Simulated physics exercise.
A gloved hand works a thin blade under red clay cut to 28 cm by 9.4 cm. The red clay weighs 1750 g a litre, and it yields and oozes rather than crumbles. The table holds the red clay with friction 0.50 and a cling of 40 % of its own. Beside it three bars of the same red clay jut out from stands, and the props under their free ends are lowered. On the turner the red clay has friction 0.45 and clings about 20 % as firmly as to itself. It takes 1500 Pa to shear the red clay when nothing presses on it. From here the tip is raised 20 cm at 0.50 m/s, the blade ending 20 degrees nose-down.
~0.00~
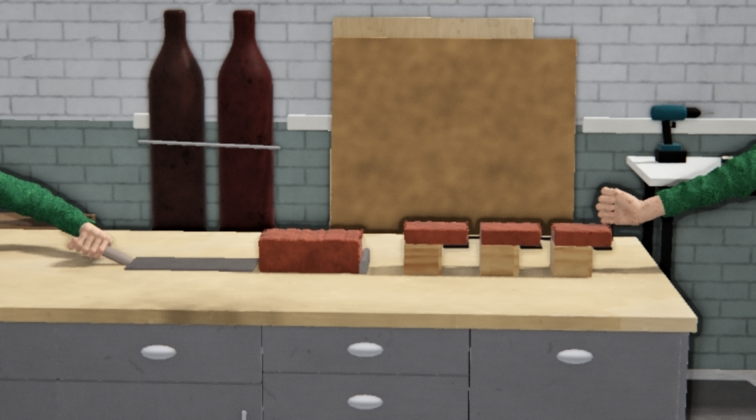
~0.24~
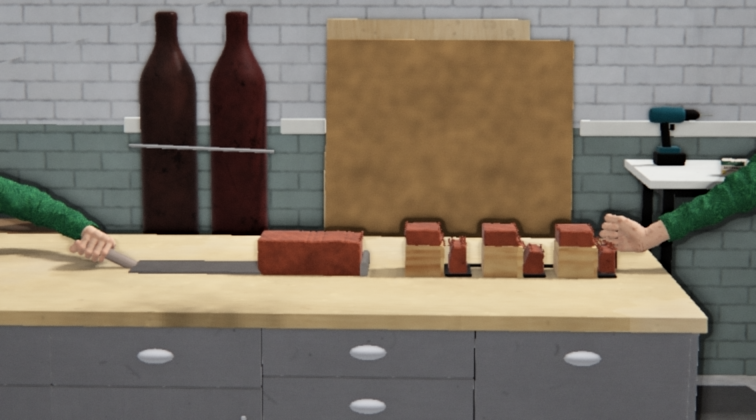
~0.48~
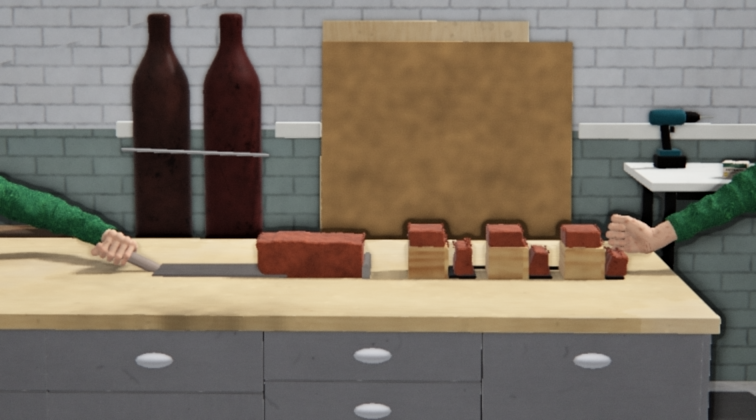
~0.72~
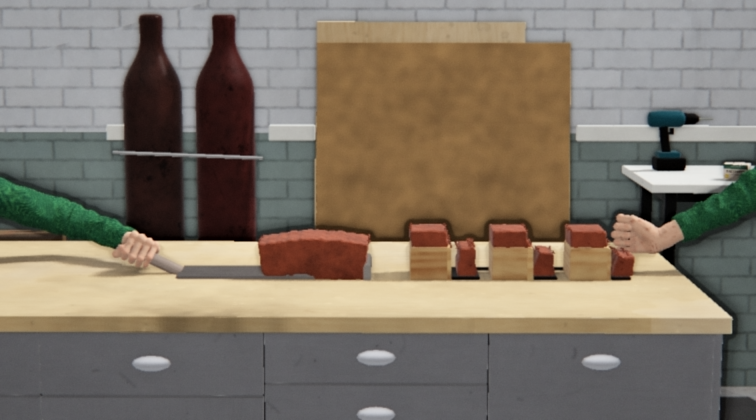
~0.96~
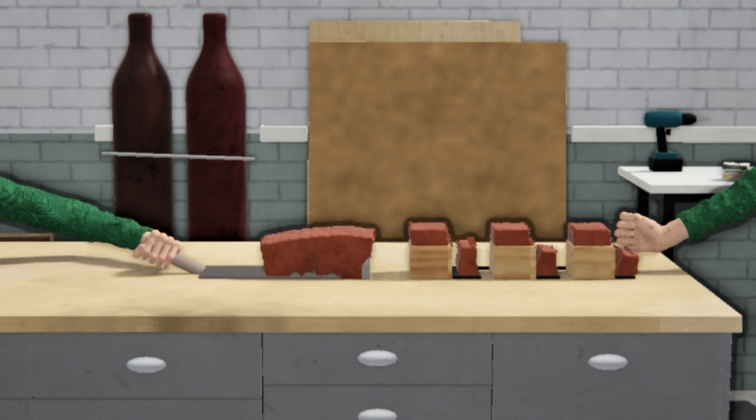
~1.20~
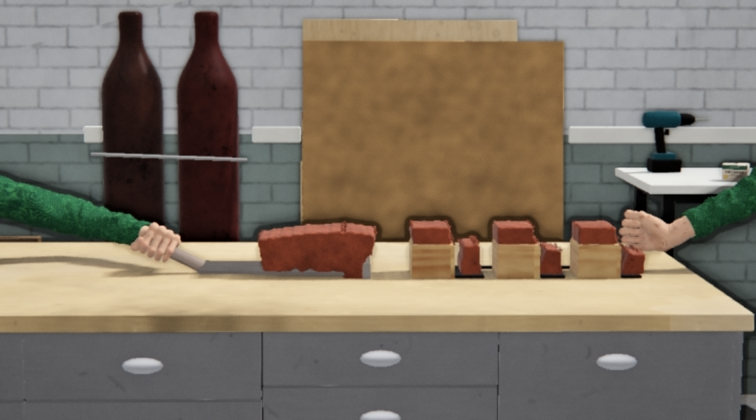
To begin with, a hand at the left holds a long blade at a red clay block, while three red bars jut right from wooden stands near another hand. The bars' free ends drop beside the stands, then the blade slides right beneath the block, which bends and lifts unevenly along its underside.
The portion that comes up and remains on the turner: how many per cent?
It comes to some 70 %.
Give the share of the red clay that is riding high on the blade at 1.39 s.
Some 60 per cent.
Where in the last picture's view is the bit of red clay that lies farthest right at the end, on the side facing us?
Near (397, 257).
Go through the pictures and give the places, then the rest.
In the first picture, handle end of the blade at (125, 269), not yet moved; highest point of the red clay at (271, 240); the tips have sunk 0, 0, 0 (left to right).
In the second picture, handle end of the blade at (129, 272), moved 2.7 cm; highest point of the red clay at (260, 241); the tips have sunk 8.5 cm, 8.6 cm, 7.7 cm (left to right).
In the third picture, handle end of the blade at (153, 276), moved 9.9 cm; highest point of the red clay at (287, 241); the tips have sunk 8.5 cm, 8.6 cm, 8.4 cm (left to right).
In the fourth picture, handle end of the blade at (176, 278), moved 17 cm; highest point of the red clay at (311, 240); the tips have sunk 8.5 cm, 8.6 cm, 8.4 cm (left to right).
In the fifth picture, handle end of the blade at (199, 278), moved 24 cm; highest point of the red clay at (346, 235); the tips have sunk 8.5 cm, 8.6 cm, 8.4 cm (left to right).
In the sixth picture, handle end of the blade at (199, 272), moved 25 cm; highest point of the red clay at (339, 232); the tips have sunk 8.5 cm, 8.6 cm, 8.4 cm (left to right).
By 1.39 s, the tip is 10 cm up.
By 1.61 s, the tip is 20 cm up and 70 % is riding high on the blade.
By 1.83 s, the tip is 20 cm up and 70 % is riding high on the blade.
By 2.06 s, the tip is 20 cm up and 70 % is riding high on the blade.
By 2.20 s, at the end, the tip is 20 cm up and 70 % is riding high on the blade.
